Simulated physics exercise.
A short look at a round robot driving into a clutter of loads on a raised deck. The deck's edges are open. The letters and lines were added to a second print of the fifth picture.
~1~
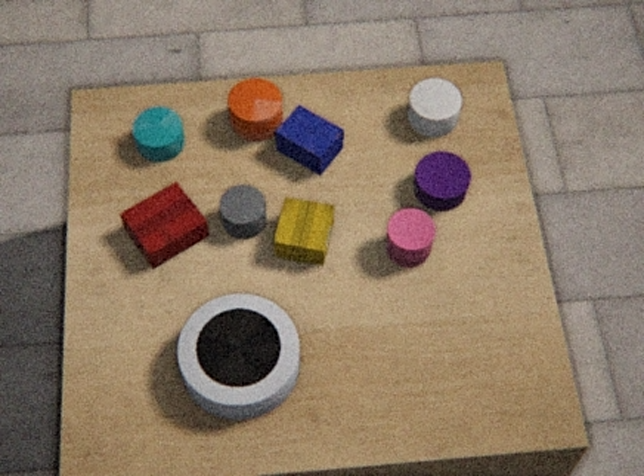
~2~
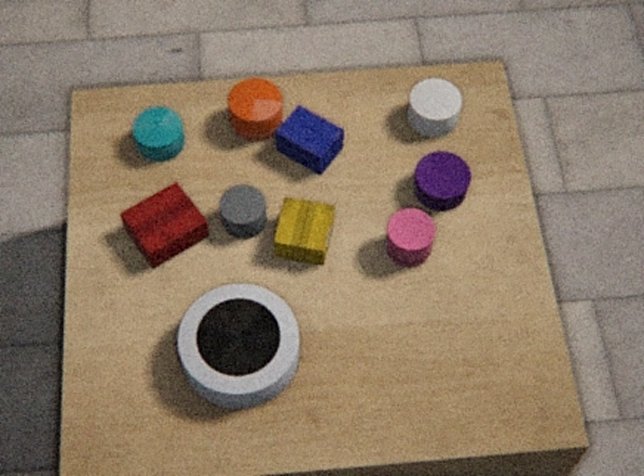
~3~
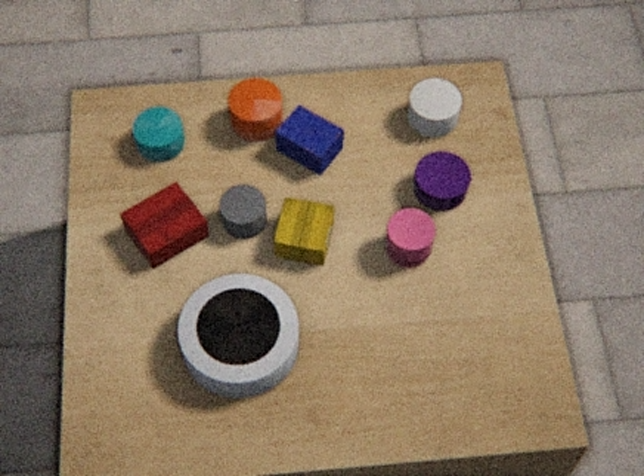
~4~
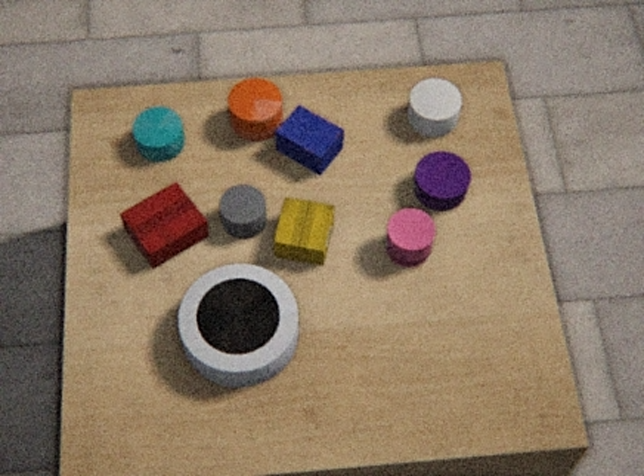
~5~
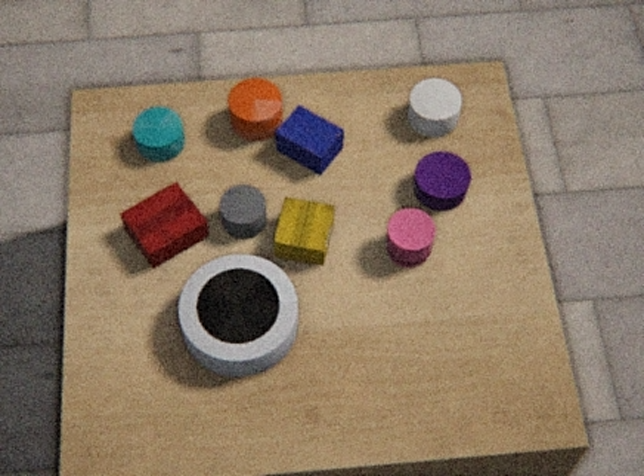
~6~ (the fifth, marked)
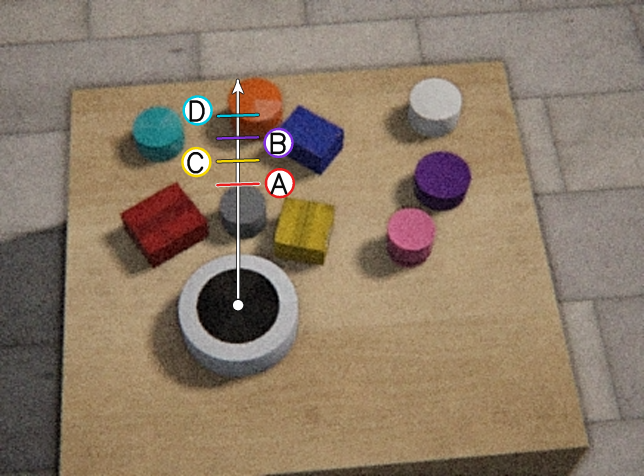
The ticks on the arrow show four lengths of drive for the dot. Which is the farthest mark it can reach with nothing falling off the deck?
C.
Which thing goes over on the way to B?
The orange canister goes over.
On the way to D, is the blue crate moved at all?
Yes.
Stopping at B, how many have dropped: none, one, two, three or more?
One.
On the marked copy, A at (238, 184); B at (238, 138); C at (238, 161); D at (238, 115); the arrow from (238, 305) to (238, 81); the white dot at (238, 305).
Following C. Soon after the start, robot (239, 259); grey canister (244, 194); yellow parcel (311, 221).
Later, robot (240, 207); orange canister (257, 105); red box (155, 208).
In the end, robot (239, 172); orange canister (264, 75); grey canister (247, 114); nothing has fallen.
As for the rest, A is safe but short; B drops the orange canister; D drops the orange canister.
